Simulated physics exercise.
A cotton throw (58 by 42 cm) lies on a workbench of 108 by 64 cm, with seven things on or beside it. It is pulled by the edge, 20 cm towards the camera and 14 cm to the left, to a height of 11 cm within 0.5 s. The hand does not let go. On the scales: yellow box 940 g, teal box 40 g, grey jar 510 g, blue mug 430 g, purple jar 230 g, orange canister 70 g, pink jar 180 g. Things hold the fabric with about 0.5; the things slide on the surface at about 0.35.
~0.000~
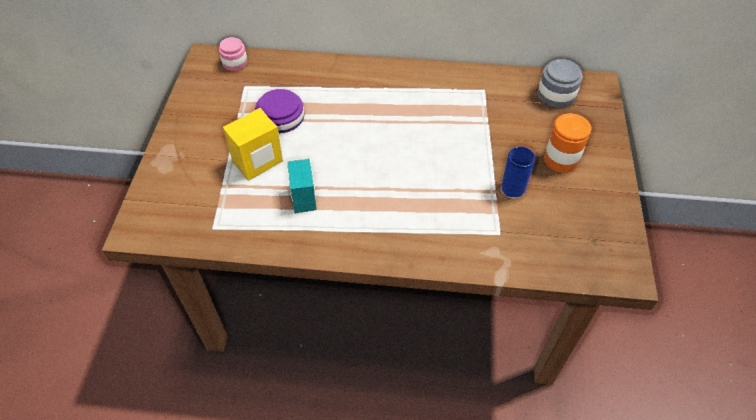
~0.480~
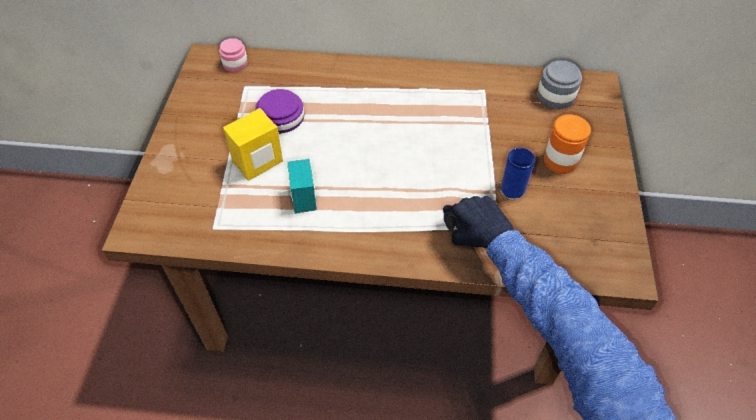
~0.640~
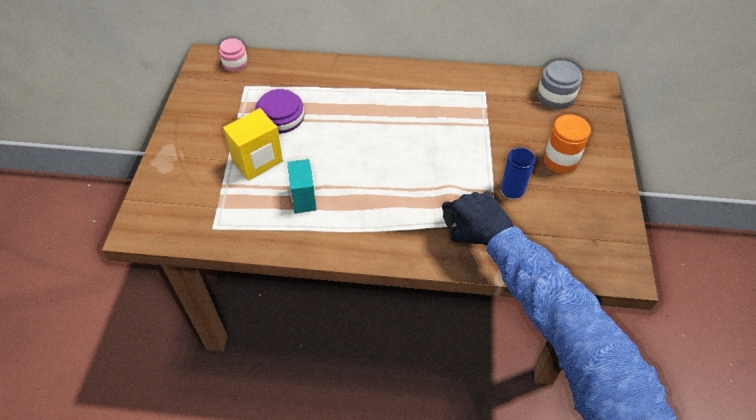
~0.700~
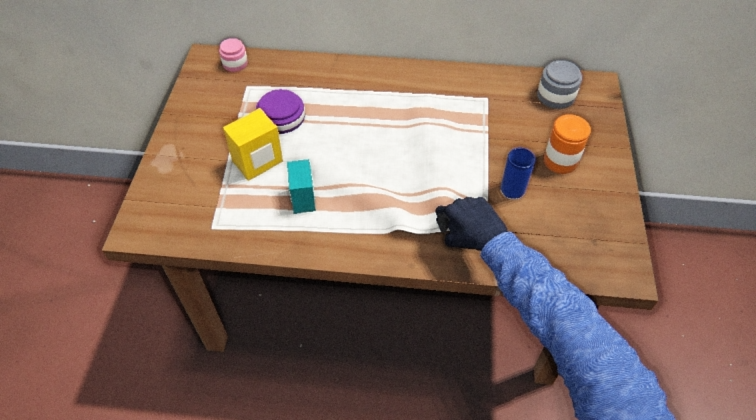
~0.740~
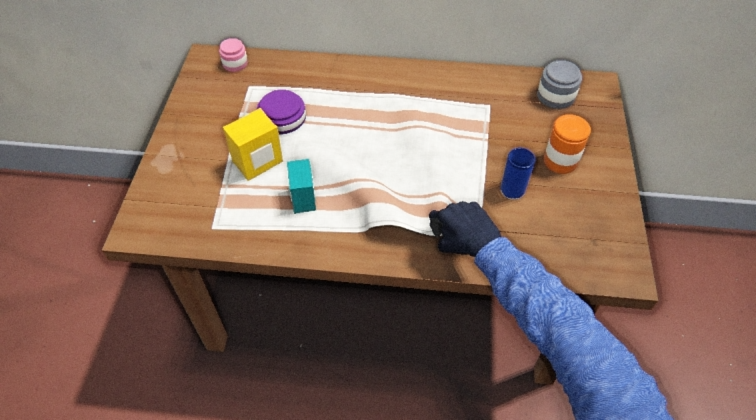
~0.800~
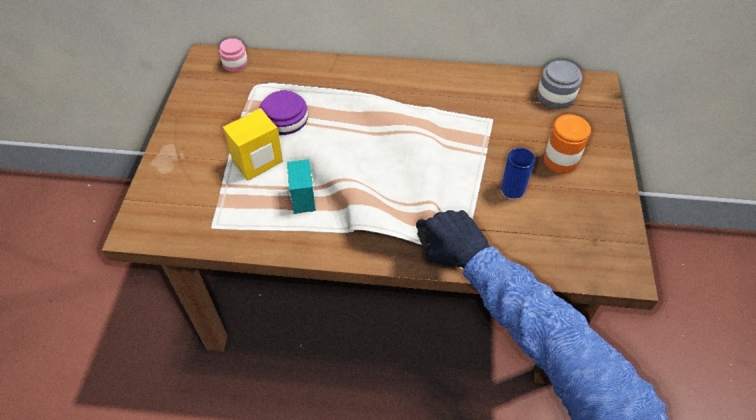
The clip shows a gloved hand gripping the near right corner of a striped cloth on a wooden table and dragging it slightly left, wrinkling the fabric, while the purple jar shifts slightly and the other items stay put.
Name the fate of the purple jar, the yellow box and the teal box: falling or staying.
In order: The purple jar stays on; the yellow box keeps to the top; the teal box keeps to the top.
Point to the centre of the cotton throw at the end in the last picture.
Around (350, 199).
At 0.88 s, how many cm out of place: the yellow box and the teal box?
About: Yellow box 0 cm, teal box 2 cm.
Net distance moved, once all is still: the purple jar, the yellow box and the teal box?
About: Purple jar 10 cm, yellow box 2 cm, teal box 15 cm.
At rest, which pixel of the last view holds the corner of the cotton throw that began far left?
Around (303, 92).
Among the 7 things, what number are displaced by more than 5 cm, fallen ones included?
I count 2.
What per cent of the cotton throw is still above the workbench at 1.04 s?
Some 90 per cent of it.
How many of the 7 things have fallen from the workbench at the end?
I count 0.
After 0.88 s, 100 % of the cotton throw is still over the top; purple jar 2 cm off its start, teal box 2 cm off its start.
After 0.96 s, 95 % of the cotton throw is still over the top; teal box 5 cm off its start, purple jar 4 cm off its start.
After 1.04 s, 90 % of the cotton throw is still over the top; teal box 9 cm off its start at (262, 192), purple jar 8 cm off its start at (304, 116).
After 1.12 s, 90 % of the cotton throw is still over the top; teal box 10 cm off its start, purple jar 10 cm off its start, yellow box 1 cm off its start.
After 2.72 s, 90 % of the cotton throw is still over the top; teal box on its side, 15 cm off its start at (233, 210), purple jar 10 cm off its start at (310, 121), yellow box 1 cm off its start at (251, 131).
